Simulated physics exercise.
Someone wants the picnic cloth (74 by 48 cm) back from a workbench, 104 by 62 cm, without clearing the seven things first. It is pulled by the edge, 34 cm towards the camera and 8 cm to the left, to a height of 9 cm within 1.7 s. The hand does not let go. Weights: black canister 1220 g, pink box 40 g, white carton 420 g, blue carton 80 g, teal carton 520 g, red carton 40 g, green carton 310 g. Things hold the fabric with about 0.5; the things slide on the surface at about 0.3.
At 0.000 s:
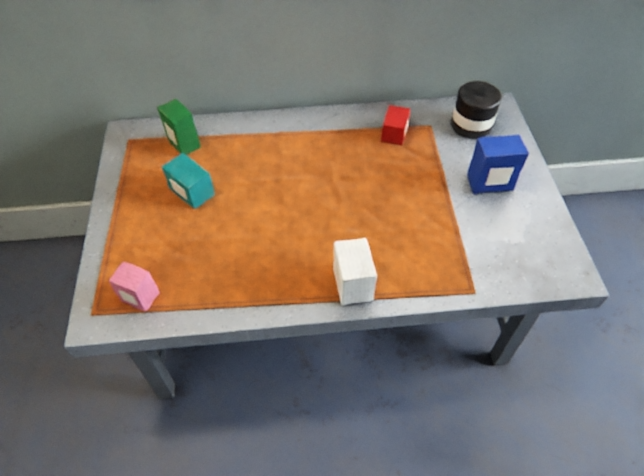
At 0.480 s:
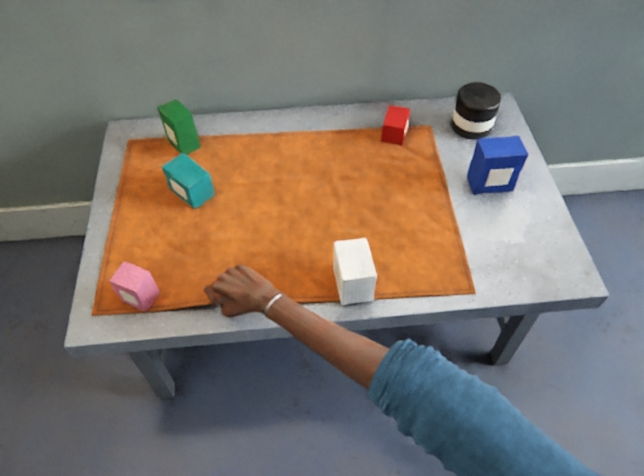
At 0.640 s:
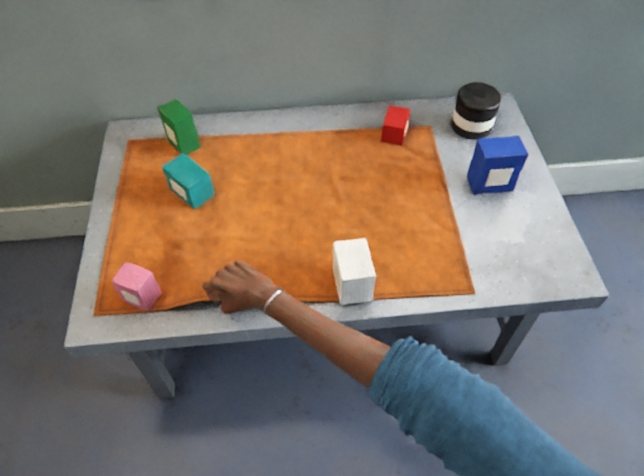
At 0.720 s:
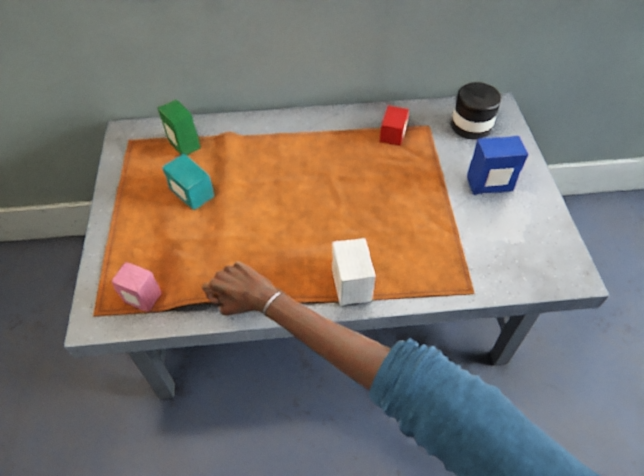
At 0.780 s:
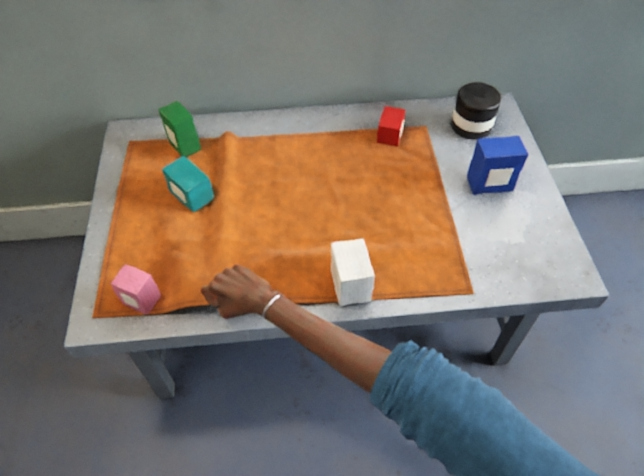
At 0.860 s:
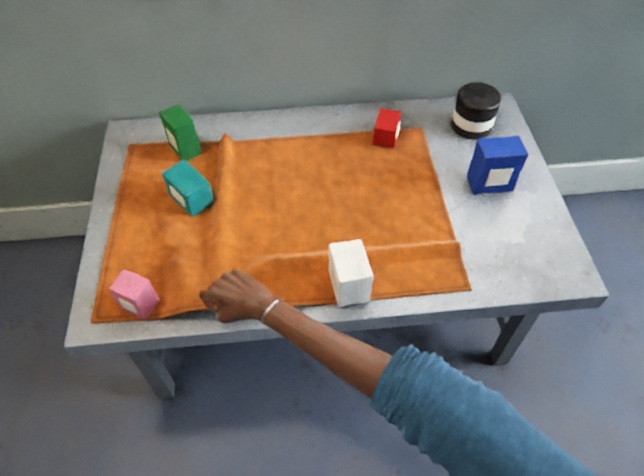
A hand reaches in from the lower right and grips the near edge of an orange cloth spread on a grey workbench among small boxes. The cloth shifts slightly and wrinkles, first in a ridge near the teal box, then in another behind the white one, while the red box edges left.
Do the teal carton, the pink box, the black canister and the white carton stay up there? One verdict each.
Result: Teal carton falls off, pink box drops off, black canister stays on, white carton goes over the edge.
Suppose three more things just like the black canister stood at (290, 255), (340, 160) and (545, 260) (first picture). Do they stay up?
In turn: Falls off, stays up, remains.
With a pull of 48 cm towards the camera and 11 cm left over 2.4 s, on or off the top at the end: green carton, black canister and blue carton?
In that case: Green carton falls off, black canister stays up, blue carton remains.
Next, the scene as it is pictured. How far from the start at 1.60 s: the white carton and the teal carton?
White carton off the top, teal carton 25 cm.
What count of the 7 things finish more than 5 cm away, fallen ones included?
I count 5.
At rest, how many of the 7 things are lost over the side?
4 of them.
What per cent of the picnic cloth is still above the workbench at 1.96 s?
Some 45 per cent of it.
After 1.2 s, 95 % of the picnic cloth is still over the top; teal carton 11 cm off its start, pink box 11 cm off its start, white carton 7 cm off its start.
After 1.6 s, 65 % of the picnic cloth is still over the top; pink box over the edge, white carton over the edge, teal carton 23 cm off its start.
After 2.0 s, 45 % of the picnic cloth is still over the top; pink box over the edge, teal carton 33 cm off its start at (155, 306), white carton over the edge.
After 2.3 s, 35 % of the picnic cloth is still over the top; teal carton on its side, 40 cm off its start, pink box over the edge, white carton over the edge.
After 3.9 s, 0 % of the picnic cloth is still over the top; teal carton over the edge, pink box over the edge, white carton over the edge, black canister 0 cm off its start at (480, 95).
